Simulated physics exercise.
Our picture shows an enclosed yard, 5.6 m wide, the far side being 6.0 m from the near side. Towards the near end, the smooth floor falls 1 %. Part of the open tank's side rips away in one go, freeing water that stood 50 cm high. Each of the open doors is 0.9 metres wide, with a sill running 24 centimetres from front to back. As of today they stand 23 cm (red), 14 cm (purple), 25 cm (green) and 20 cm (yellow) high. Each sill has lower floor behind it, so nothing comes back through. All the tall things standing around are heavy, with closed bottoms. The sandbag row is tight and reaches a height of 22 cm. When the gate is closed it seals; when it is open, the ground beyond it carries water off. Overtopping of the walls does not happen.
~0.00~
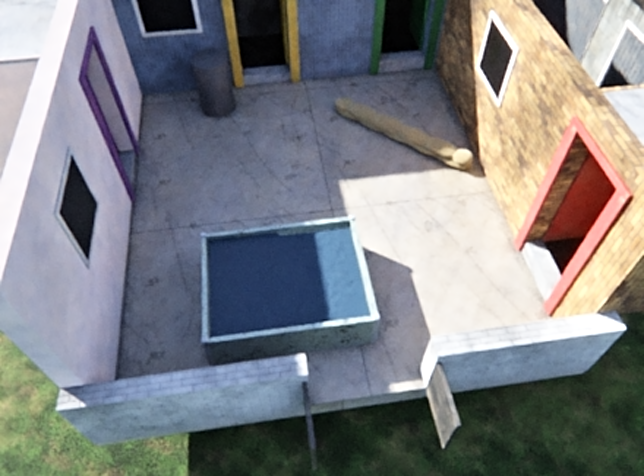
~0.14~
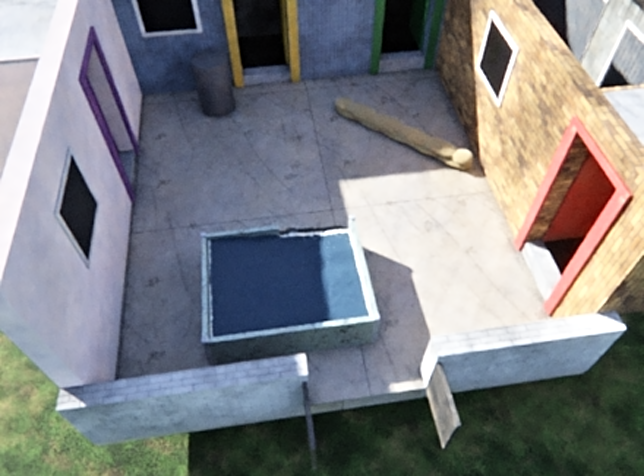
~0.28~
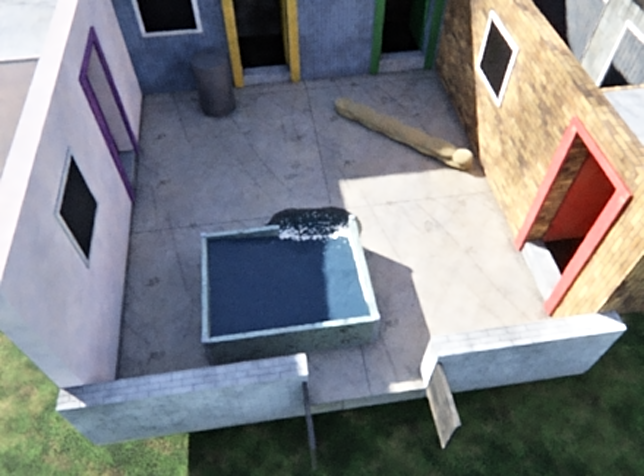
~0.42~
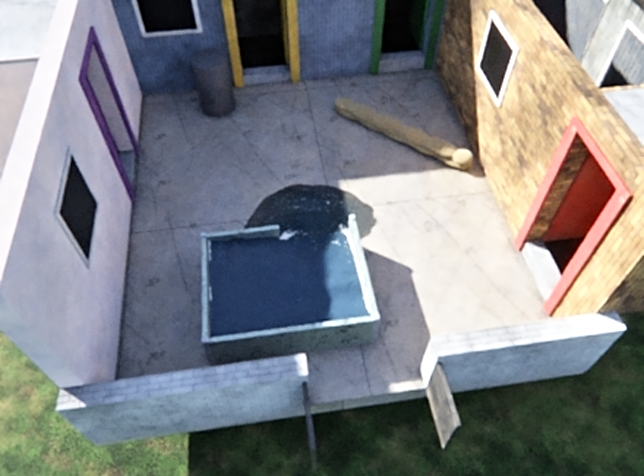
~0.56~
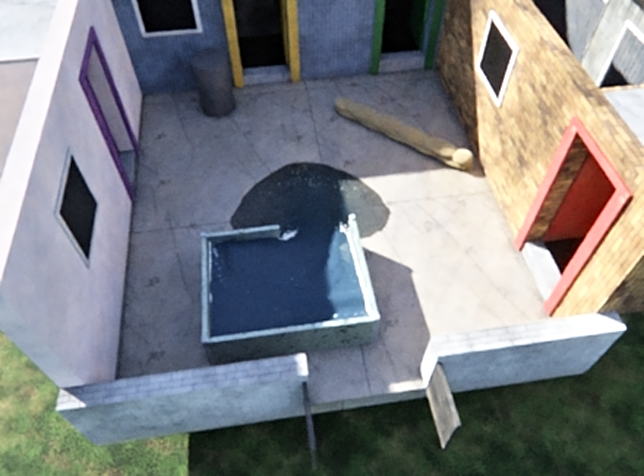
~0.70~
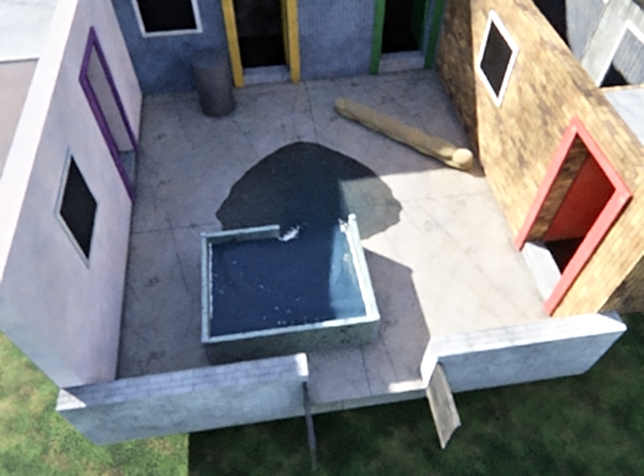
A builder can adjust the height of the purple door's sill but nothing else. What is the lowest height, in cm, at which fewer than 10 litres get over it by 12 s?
5.5 cm.
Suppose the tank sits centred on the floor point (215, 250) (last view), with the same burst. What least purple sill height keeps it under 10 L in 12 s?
Some 5.5 cm.
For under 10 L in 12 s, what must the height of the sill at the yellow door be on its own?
For yellow, a step near 14.5 cm.
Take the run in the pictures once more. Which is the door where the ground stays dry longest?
Red.
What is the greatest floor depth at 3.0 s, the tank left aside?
Roughly 20 cm.
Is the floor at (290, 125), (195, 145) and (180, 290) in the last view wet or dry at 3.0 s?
So the three spots come out swamped, swamped, spared, in that order.
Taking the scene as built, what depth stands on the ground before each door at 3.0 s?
Depth (cm): Red 0 / purple 1 / green 2 / yellow 18.
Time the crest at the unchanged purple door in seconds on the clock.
Roughly at 6.0 s.
After 1.4 s water covers 30 % of the floor, deepest (26 cm) near (316, 240); it has not reached the purple door.
After 3.0 s water covers 45 % of the floor, deepest (20 cm) near (278, 83); 1 cm at the purple door, 0 litres in over its 14 cm sill.
After 12.0 s water covers 95 % of the floor, deepest (8 cm) near (113, 413); 3 cm at the purple door, 0 litres in over its 14 cm sill.
At the purple door as built, the water arrived by 2.9 s and peaked near 8 cm at 5.8 s.
Run again over the same 12 s with other heights there, 18 litres in over 4.5 cm, 4 litres over 6.5 cm. The limit of 10 litres is kept from about 5.5 cm up.
